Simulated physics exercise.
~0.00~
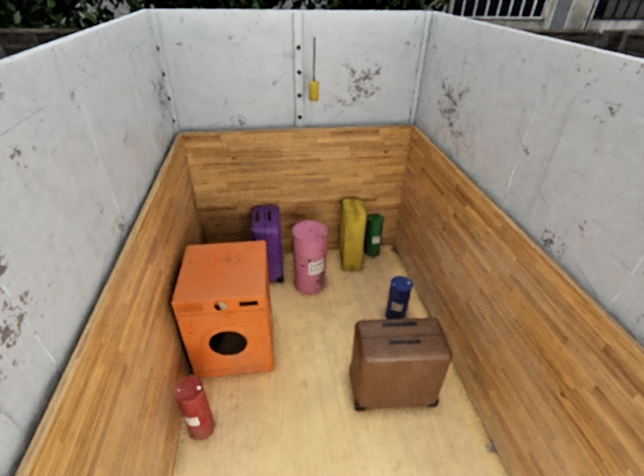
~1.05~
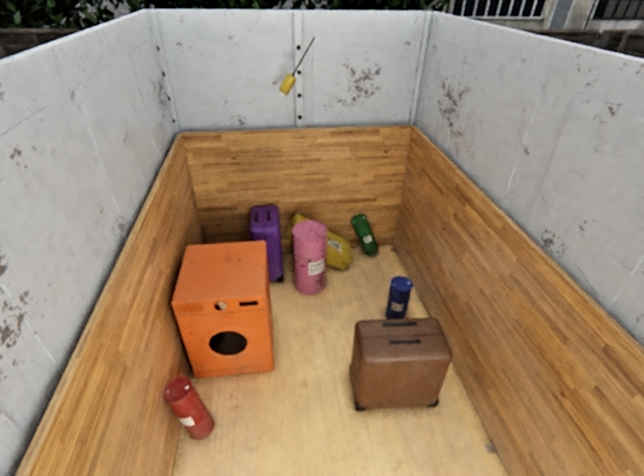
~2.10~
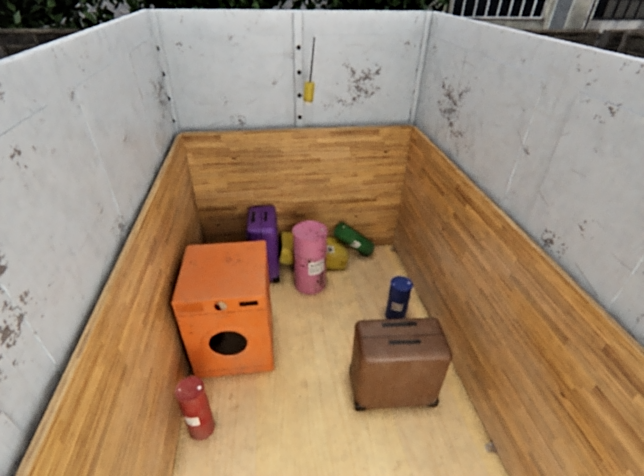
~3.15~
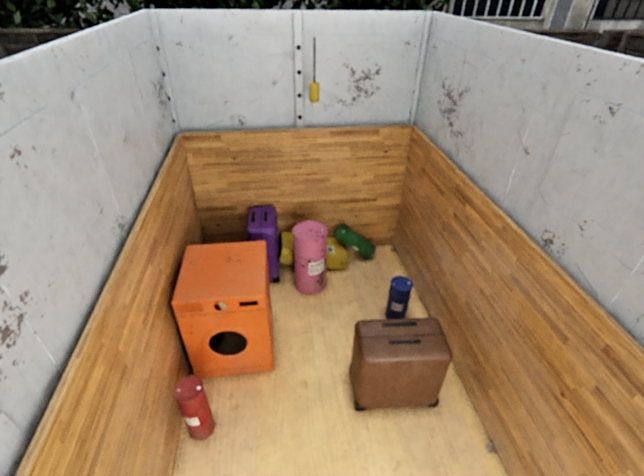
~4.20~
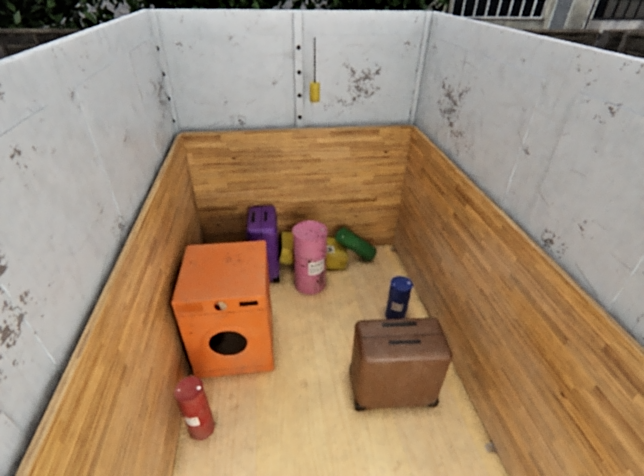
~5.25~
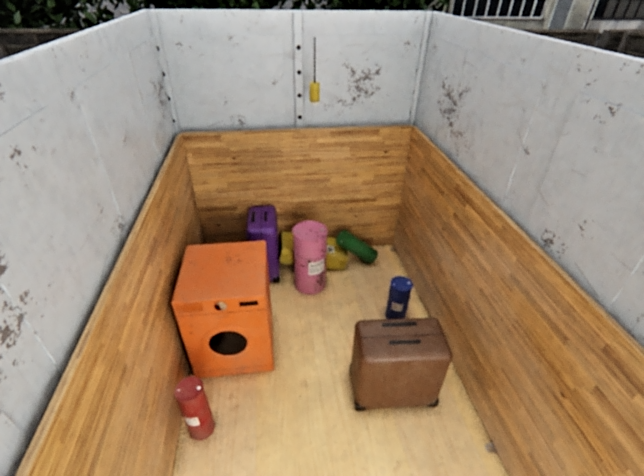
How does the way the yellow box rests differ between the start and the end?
At the start the yellow box stands upright near the back wall. By the end it is lying on its side behind the pink drum.
